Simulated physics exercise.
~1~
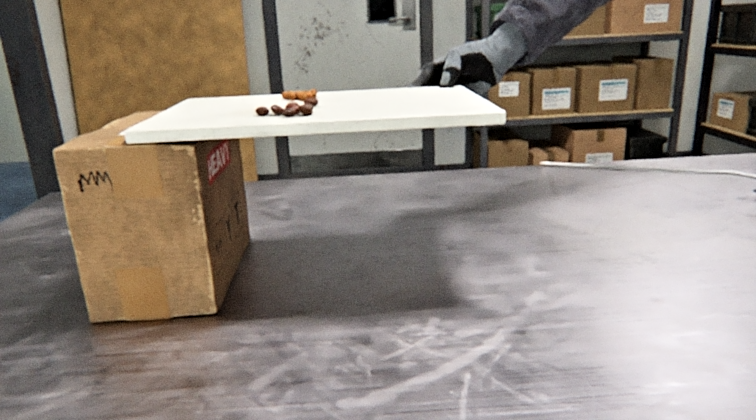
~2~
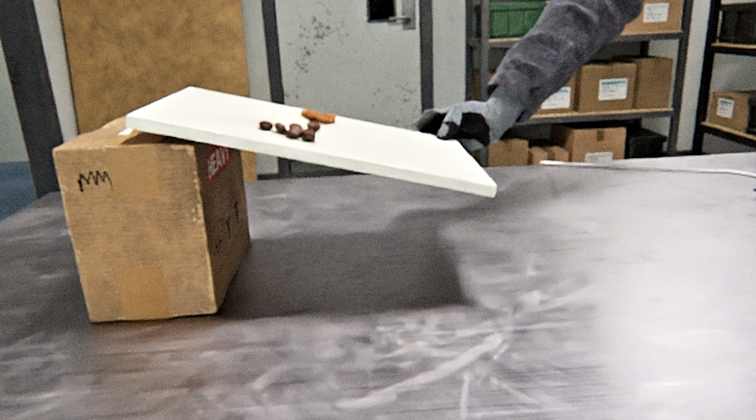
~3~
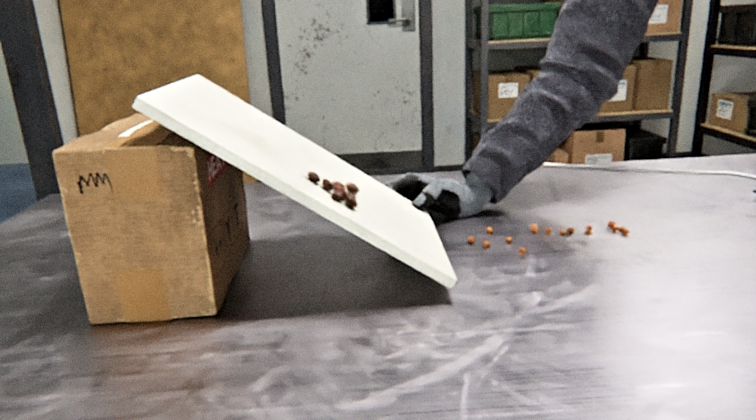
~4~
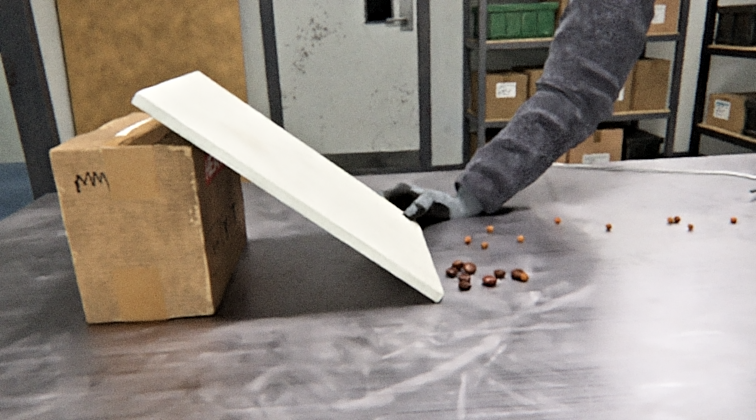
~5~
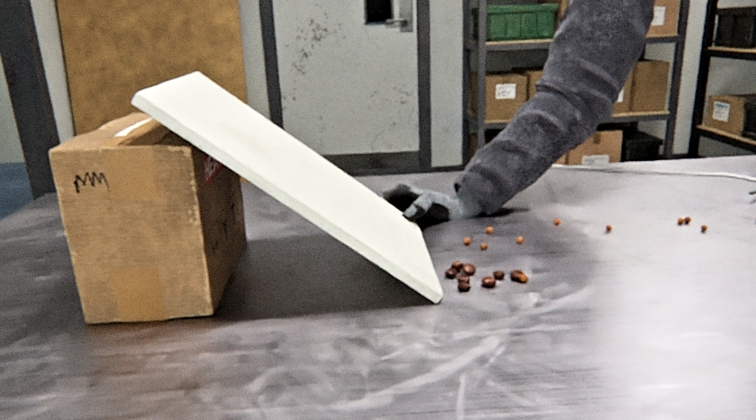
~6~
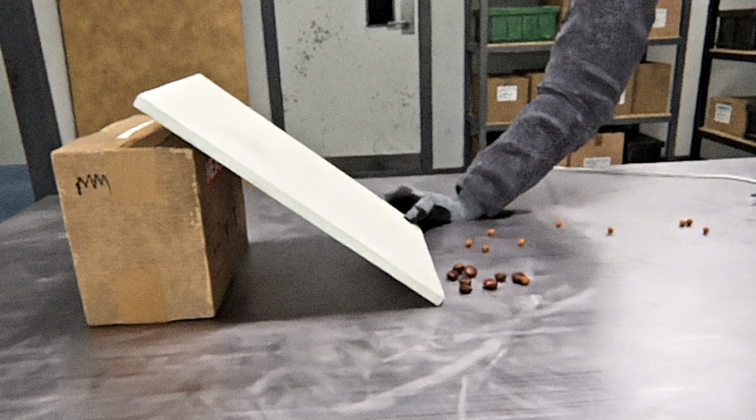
The clip opens on a white board lying nearly level, its left end on a cardboard box and its right end held by a gloved hand, with a heap of dark reddish-brown pieces in front of a heap of small orange-brown ones. The hand lowers the right end, and both heaps stay on the board at first. As the slope steepens, the orange-brown pieces run off and scatter to the right across the grey table, while the dark ones are still sliding down. The dark pieces then leave the board too. At the end the board rests steeply, with the dark pieces clustered near its foot and the orange-brown ones spread farther out.
